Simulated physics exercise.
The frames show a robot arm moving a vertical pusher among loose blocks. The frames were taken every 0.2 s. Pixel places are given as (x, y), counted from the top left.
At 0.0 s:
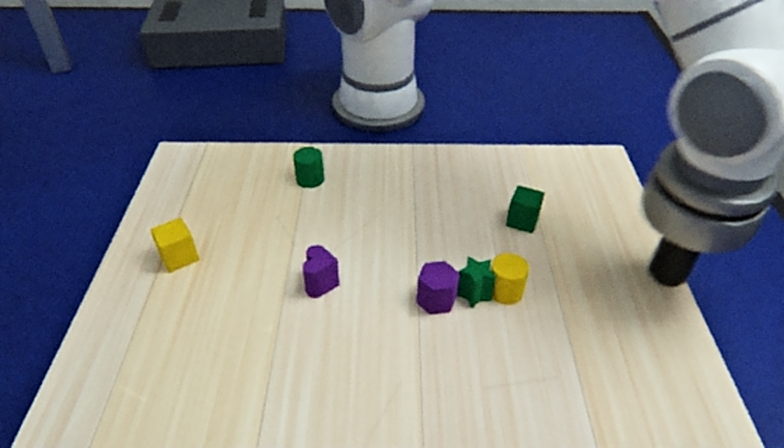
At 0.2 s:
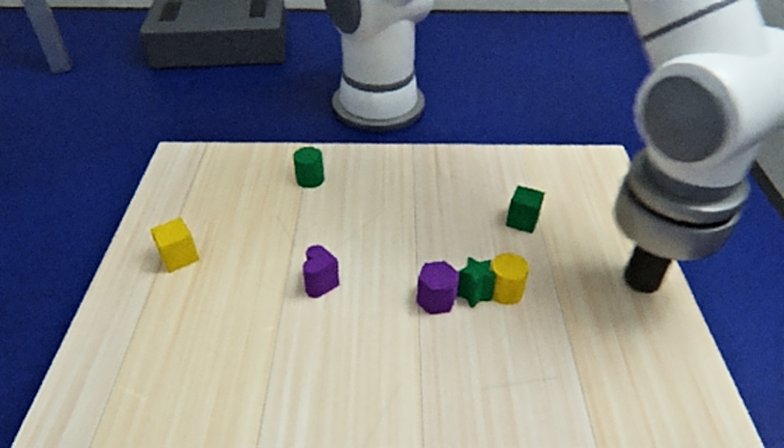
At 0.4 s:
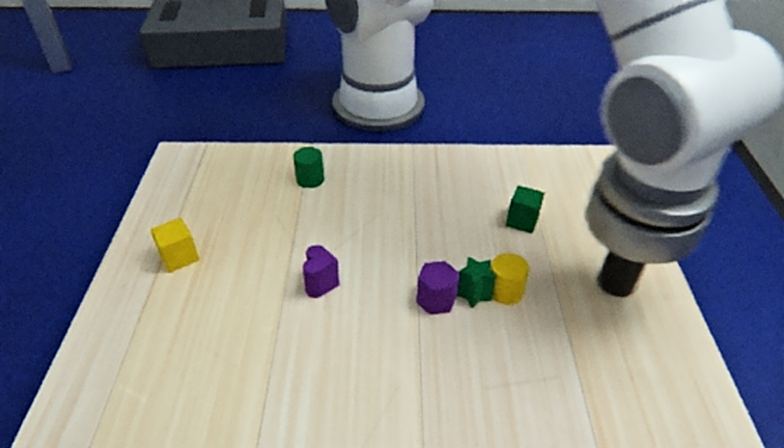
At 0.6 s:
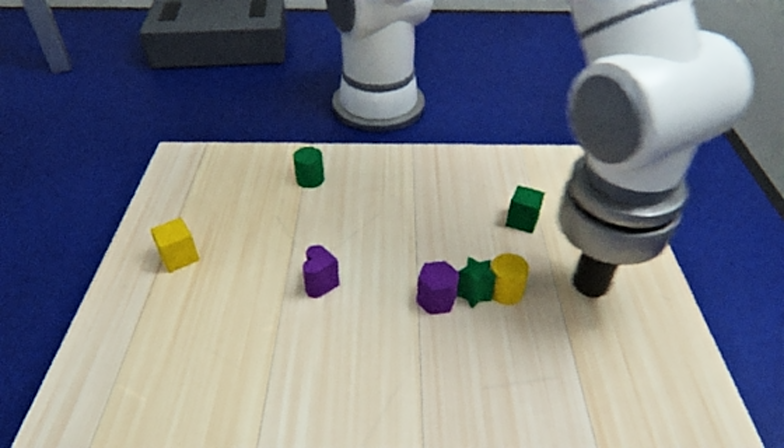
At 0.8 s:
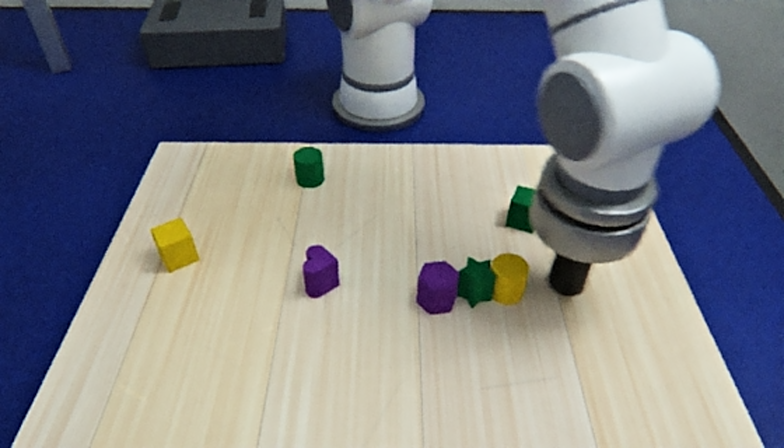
On a pale wooden tabletop, a robot arm moving its dark vertical pusher steadily left near colourful blocks that stay still.
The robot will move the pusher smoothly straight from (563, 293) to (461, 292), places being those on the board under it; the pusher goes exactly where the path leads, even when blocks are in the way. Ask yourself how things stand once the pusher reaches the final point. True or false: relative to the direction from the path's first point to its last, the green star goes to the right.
True.
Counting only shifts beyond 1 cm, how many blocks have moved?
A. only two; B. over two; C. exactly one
My pick is B.
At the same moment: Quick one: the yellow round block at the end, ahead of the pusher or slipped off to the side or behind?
The pusher still pushes it.
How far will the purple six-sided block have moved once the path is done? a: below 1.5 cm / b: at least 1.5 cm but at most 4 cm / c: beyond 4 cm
(c)
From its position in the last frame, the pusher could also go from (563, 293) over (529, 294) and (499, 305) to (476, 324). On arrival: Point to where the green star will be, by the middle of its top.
Near (429, 256).
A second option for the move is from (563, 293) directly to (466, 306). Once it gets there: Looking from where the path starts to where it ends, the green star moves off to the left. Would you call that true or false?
False.
The first path, step by step. One third of the way, pusher at (530, 282); purple six-sided block at (430, 276); green star at (464, 267); yellow round block at (495, 264).
Two thirds of the way, pusher at (494, 282); purple six-sided block at (404, 279), turned 45° anticlockwise; green star at (428, 259); yellow round block at (459, 261).
At the end, pusher at (462, 282); purple six-sided block at (390, 279), turned 85° anticlockwise; green star at (397, 251), turned 25° clockwise; yellow round block at (427, 258).
